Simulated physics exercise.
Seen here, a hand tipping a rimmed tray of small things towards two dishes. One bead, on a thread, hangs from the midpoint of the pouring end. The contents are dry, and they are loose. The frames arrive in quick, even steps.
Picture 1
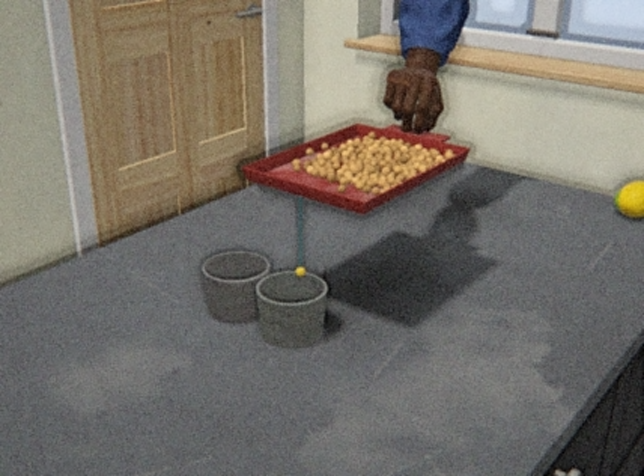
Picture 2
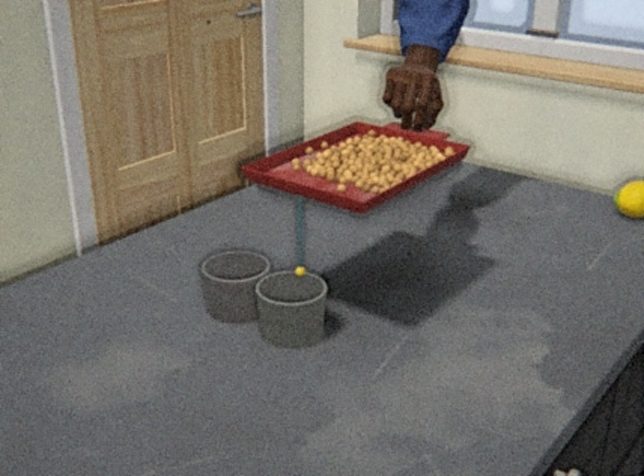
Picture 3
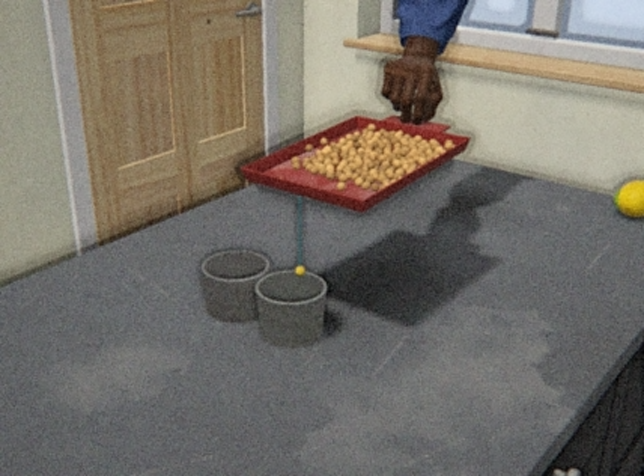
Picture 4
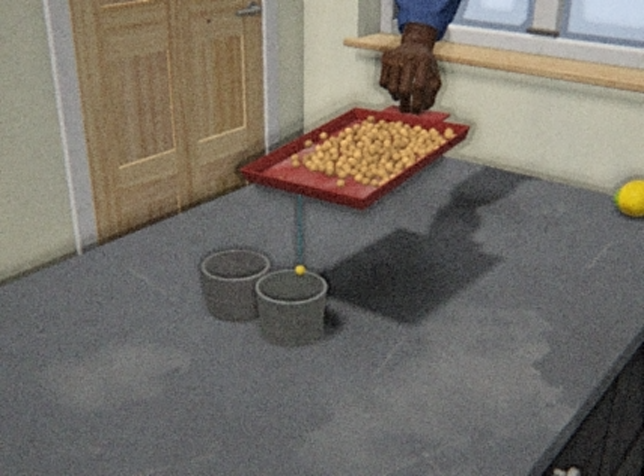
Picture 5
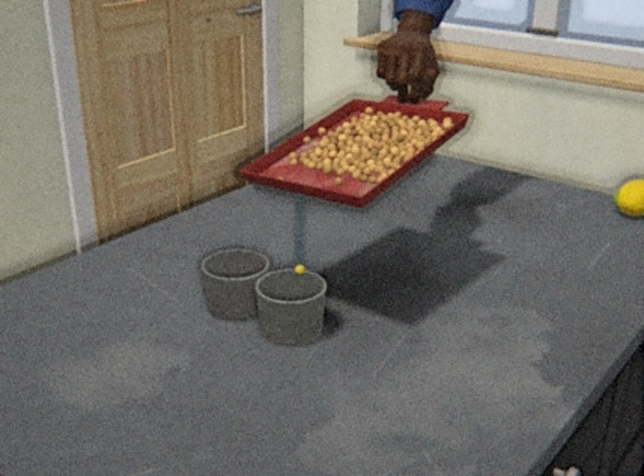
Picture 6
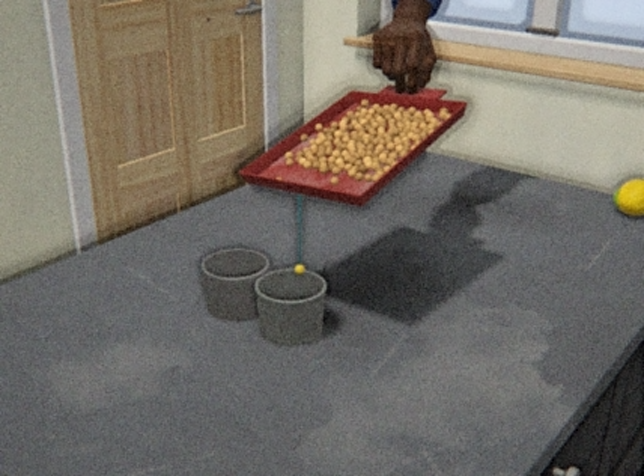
A dark-skinned hand in a blue sleeve holds a red rimmed tray of small round tan pieces level above a grey table, near two grey dishes. The hand then gradually raises the tray's far end, tilting it towards the dishes, and the pieces begin shifting down the tray towards its lower end.
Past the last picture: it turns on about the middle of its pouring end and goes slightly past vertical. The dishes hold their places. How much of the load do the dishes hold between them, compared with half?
Between them the dishes hold more than half of the load.
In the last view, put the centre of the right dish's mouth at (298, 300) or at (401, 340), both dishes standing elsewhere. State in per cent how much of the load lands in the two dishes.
You'd end up with around 80 per cent and then around 0 per cent.
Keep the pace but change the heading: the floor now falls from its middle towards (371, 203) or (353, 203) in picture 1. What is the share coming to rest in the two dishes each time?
About 0 and 0 percent.
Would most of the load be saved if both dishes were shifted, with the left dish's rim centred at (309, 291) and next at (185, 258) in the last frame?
Taking the places in turn, it's shy of half and then past half.
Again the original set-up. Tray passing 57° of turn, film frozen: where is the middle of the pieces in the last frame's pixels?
I'd mark the middle close to (280, 169).
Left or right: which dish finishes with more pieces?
I'd say more ends in the left-side one.
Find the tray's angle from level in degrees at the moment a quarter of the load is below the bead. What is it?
A tilt of roughly 70°.
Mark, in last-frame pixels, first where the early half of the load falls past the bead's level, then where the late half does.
First roughly (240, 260), then roughly (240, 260).
Soon, tray tipped steeply; most on the tray; a stray few in the right dish; a small part in the left dish; a stray few outside both; a small part in the air.
A while on, tray tipped right over; a stray few on the tray; a small part in the right dish; about half in the left dish; about a quarter outside both; a small part in the air.
Towards the end, tray tipped past a quarter turn; about a quarter in the right dish; about half in the left dish; about a quarter outside both.
Finally, tray tipped past a quarter turn; about a quarter in the right dish; about half in the left dish; about a quarter outside both.
